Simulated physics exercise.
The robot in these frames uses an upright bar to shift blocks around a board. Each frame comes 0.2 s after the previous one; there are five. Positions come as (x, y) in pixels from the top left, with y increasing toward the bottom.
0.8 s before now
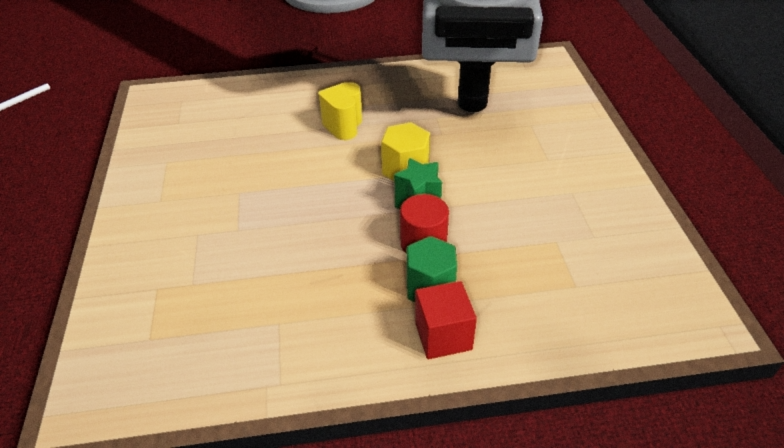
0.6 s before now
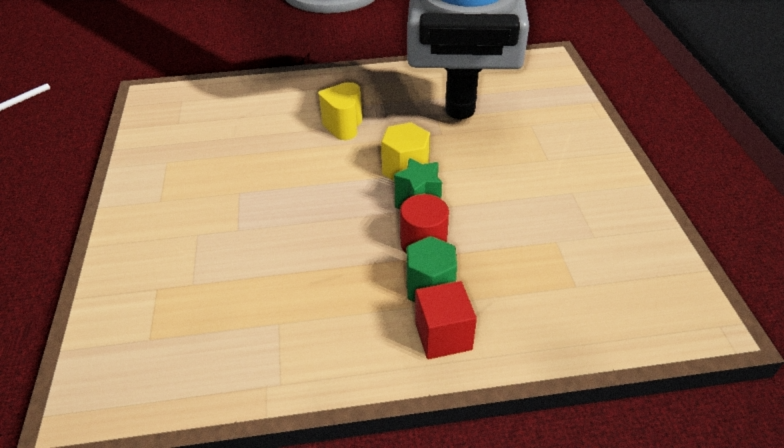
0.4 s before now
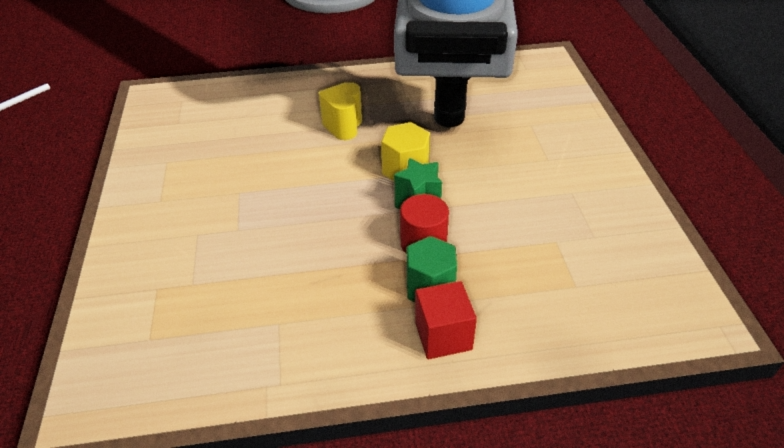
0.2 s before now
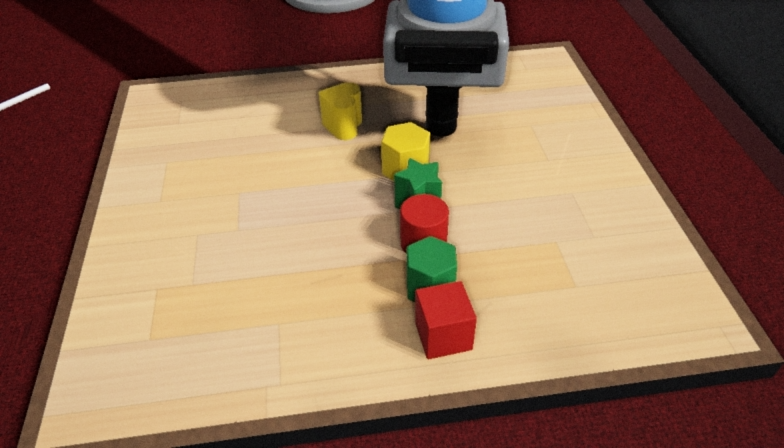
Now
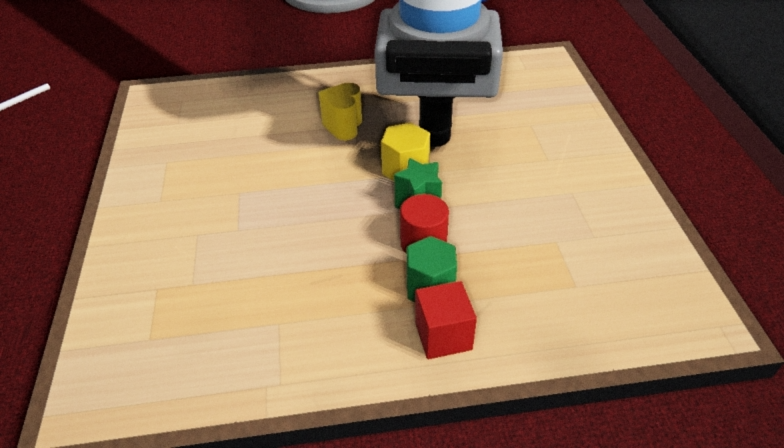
On a wooden board, a robot's dark bar moves slightly down and left near still blocks.
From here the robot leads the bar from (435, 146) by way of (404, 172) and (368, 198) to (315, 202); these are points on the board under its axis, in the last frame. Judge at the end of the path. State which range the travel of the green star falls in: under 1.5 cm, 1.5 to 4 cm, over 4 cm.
The answer is under 1.5 cm.
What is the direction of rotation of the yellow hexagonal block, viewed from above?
My prediction: CCW.
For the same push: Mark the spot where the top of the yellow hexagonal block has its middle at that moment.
If I read the scene right, the answer is (318, 198).
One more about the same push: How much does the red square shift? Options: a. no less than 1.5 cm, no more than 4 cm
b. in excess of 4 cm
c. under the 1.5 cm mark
I'll go with c - under the 1.5 cm mark.
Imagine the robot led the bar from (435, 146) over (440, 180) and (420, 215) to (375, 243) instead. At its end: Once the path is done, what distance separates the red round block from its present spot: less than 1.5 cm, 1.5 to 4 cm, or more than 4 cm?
The 1.5 to 4 cm band.
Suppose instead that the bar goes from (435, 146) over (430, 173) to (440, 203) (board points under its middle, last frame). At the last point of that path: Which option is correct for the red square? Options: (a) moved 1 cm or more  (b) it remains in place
b.
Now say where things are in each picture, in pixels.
The first frame shows bar's lower end (472, 105); yellow hexagonal block (406, 136); green star (420, 172); red round block (425, 209); red square (446, 303).
The second frame shows bar (460, 112); blocks still.
The third frame shows bar (449, 119); blocks still.
The fourth frame shows bar (441, 128); blocks still.
The fifth frame shows bar (435, 138); yellow hexagonal block (406, 136); green star (420, 172); red round block (425, 209); red square (446, 303).
On the path given first. One third of the way, bar (404, 164); yellow hexagonal block (377, 158); green star (416, 178), turned 45° anticlockwise.
Two thirds of the way, bar (367, 190); yellow hexagonal block (339, 187); green star (415, 180), turned 55° anticlockwise.
At the end, bar (314, 193); yellow hexagonal block (318, 198), turned 35° anticlockwise; green star (415, 180), turned 55° anticlockwise; red round block still; red square still.
